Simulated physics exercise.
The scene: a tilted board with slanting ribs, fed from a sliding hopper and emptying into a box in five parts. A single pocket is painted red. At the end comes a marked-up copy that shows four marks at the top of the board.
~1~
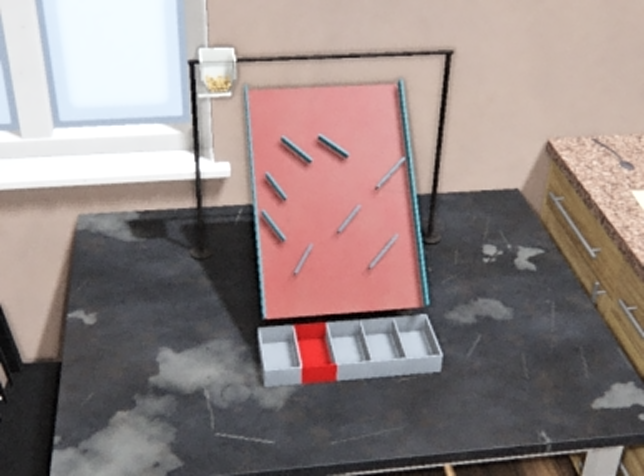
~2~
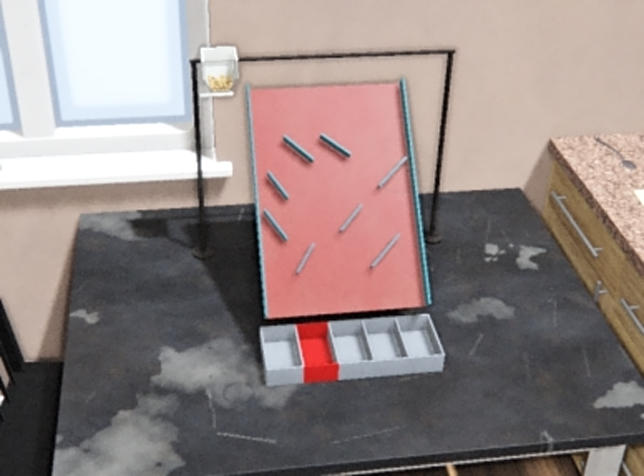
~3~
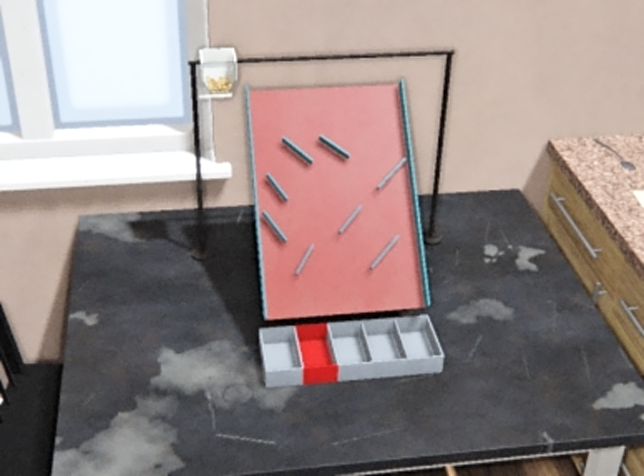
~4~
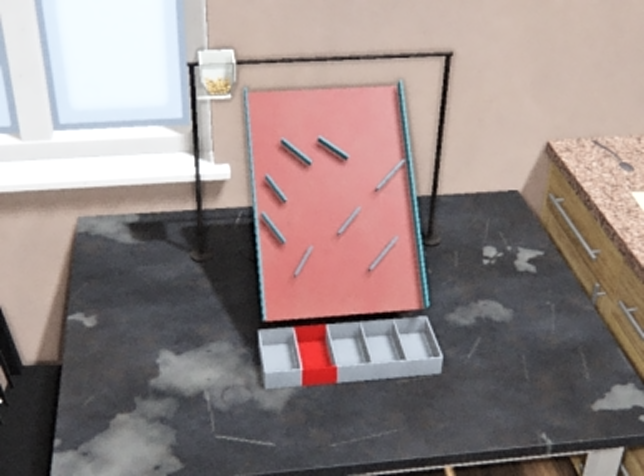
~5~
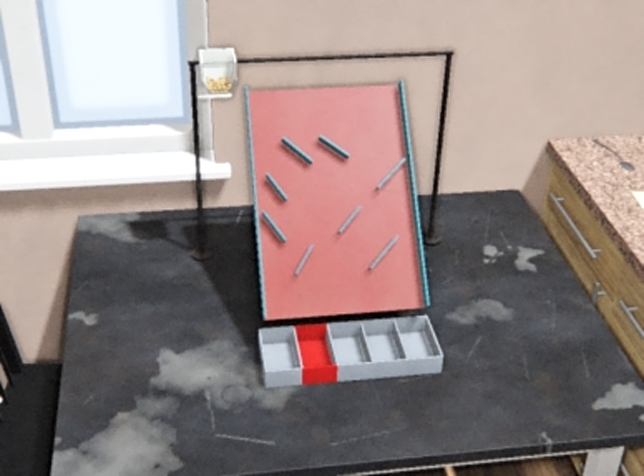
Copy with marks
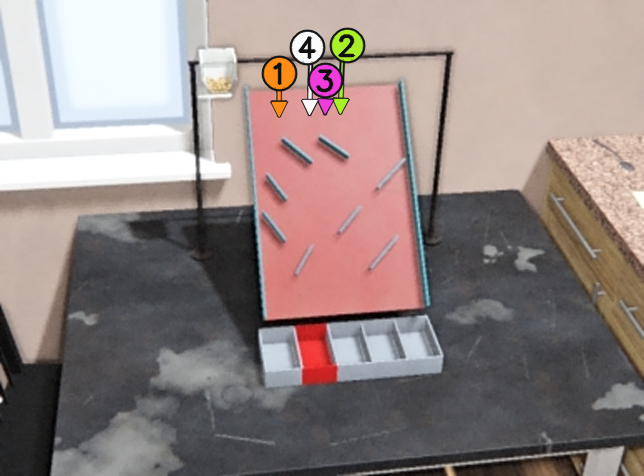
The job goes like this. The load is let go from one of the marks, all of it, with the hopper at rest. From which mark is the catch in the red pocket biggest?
Take 4.
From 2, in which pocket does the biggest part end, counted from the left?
It is the third one.
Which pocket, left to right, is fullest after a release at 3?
It is the third one.
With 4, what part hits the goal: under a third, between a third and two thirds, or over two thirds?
Mark 4 gives between a third and two thirds.
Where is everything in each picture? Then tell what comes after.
Hopper at (218, 83), dried chickpeas, door shut, in the first frame.
Ribs (284, 135) to (314, 159), (321, 134) to (351, 154), (268, 171) to (288, 197), in the second frame.
Ribs (379, 187) to (405, 158), (264, 211) to (286, 240), (340, 231) to (361, 206), in the third frame.
Ribs (296, 275) to (312, 246), (371, 269) to (398, 237), in the fourth frame.
Red pocket at (320, 374), number 2 of 5 from the left, in the fifth frame.
On the marked copy, mark 1 meets the board at (279, 111); mark 2 meets the board at (340, 108); mark 3 meets the board at (325, 108); mark 4 meets the board at (309, 109).
With 1, about half in the red pocket, about half in other pockets.
With 2, about a quarter in the red pocket, most in other pockets.
With 3, about a quarter in the red pocket, most in other pockets.
With 4, about half in the red pocket, about half in other pockets.
